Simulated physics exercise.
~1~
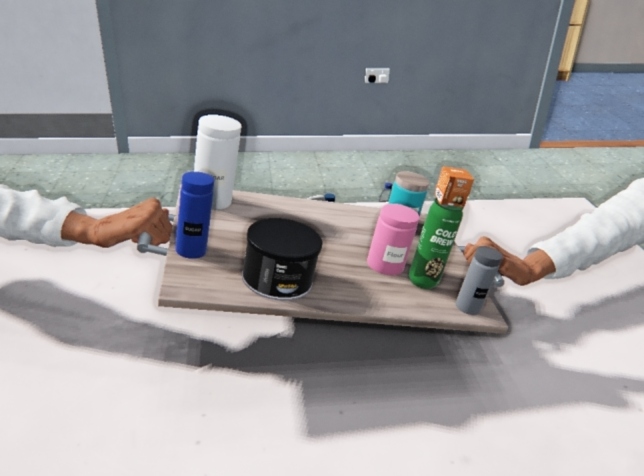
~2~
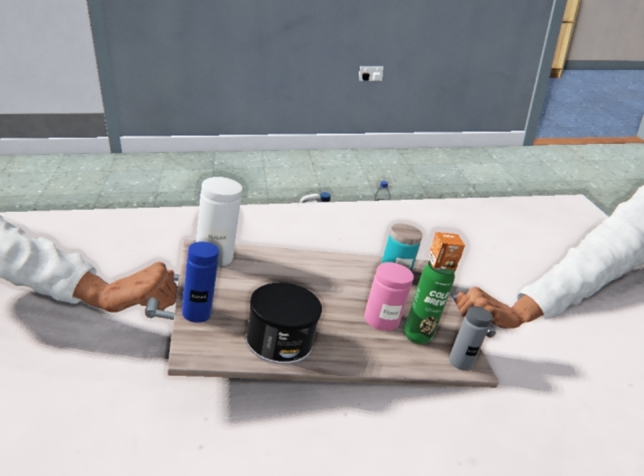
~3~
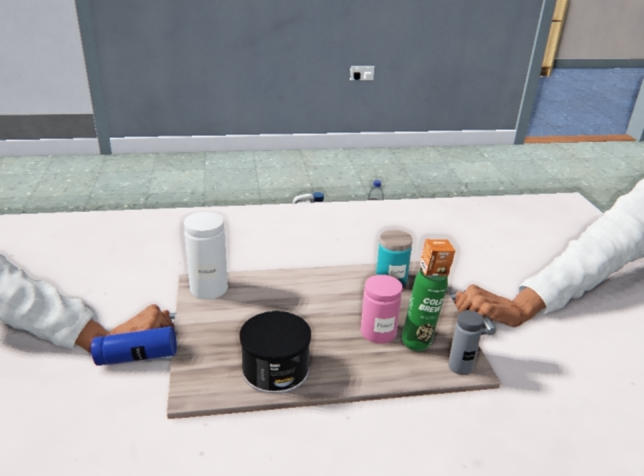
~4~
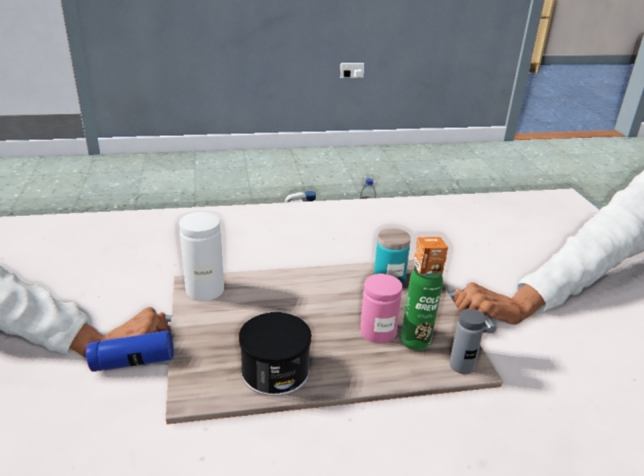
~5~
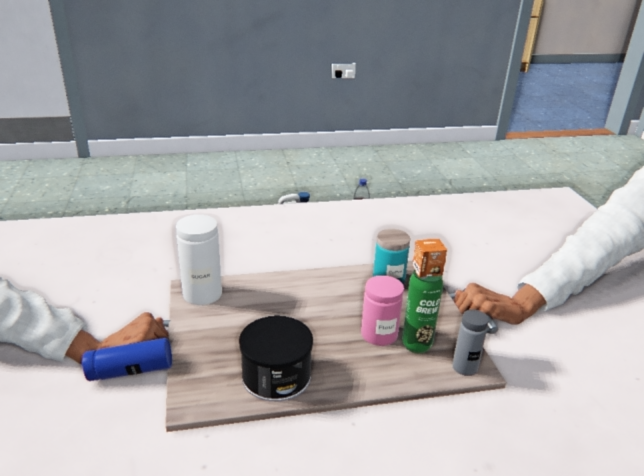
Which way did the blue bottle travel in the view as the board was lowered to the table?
The blue bottle moved down in the view and ended up lying on the table beside the board.
